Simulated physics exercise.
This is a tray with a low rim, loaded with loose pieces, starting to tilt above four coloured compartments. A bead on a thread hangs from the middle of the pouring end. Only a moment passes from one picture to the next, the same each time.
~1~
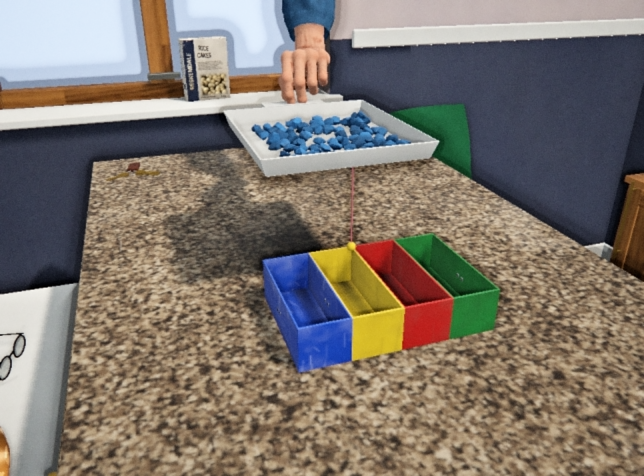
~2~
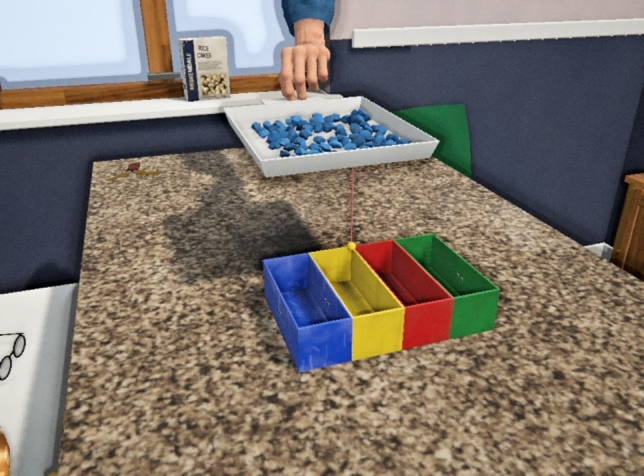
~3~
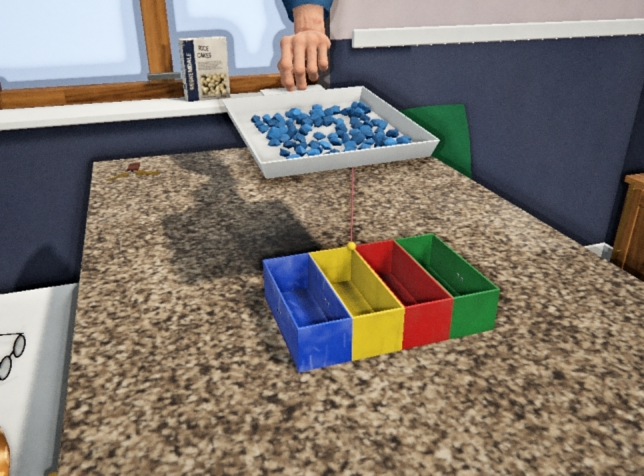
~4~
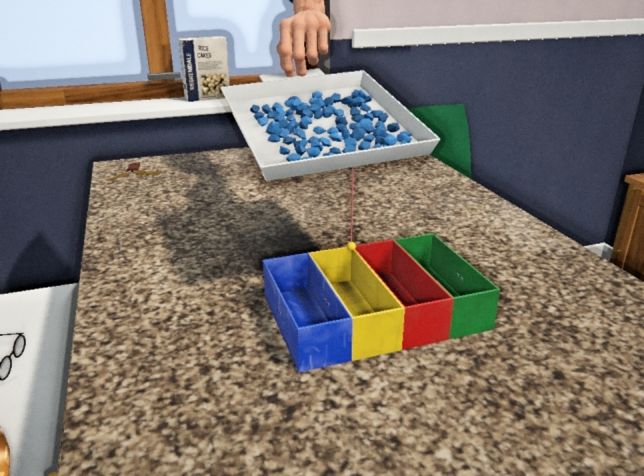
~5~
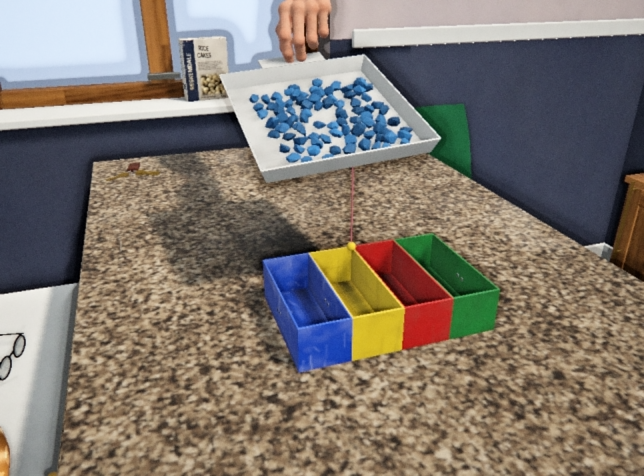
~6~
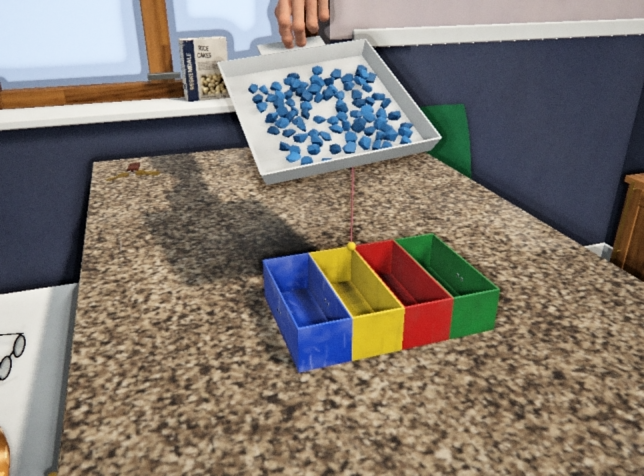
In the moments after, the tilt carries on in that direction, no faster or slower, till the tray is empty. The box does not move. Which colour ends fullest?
It favours the blue compartment.
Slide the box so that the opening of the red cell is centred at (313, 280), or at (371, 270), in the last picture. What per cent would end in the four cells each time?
Roughly 100 per cent, and 100 per cent.
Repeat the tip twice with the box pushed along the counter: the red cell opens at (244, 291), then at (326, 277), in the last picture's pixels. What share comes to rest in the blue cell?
In turn 0 and 0 in a hundred.
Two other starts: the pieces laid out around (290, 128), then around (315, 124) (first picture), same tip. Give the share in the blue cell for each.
First some 60, then 40 per cent.
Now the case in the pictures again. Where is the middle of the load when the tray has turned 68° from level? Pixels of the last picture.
Close to (326, 155).
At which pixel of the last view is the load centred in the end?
At about (322, 321).
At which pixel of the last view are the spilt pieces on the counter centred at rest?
Roughly at (222, 346).
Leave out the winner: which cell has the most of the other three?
Next in line is the yellow one.
Just after the last frame, tray tipped steeply; the larger part on the tray; about a tenth falling or outside the box.
A moment on, tray tipped past a quarter turn; just a few on the tray; roughly a third in the blue cell; roughly a quarter in the yellow cell; about a tenth in the red cell; roughly a quarter falling or outside the box.
Further on, tray tipped past a quarter turn; roughly half in the blue cell; roughly a third in the yellow cell; about a tenth in the red cell; about a tenth falling or outside the box.
When it is over, tray tipped past a quarter turn; roughly half in the blue cell; roughly a third in the yellow cell; about a tenth in the red cell; not one in the green cell; about a tenth outside the box.
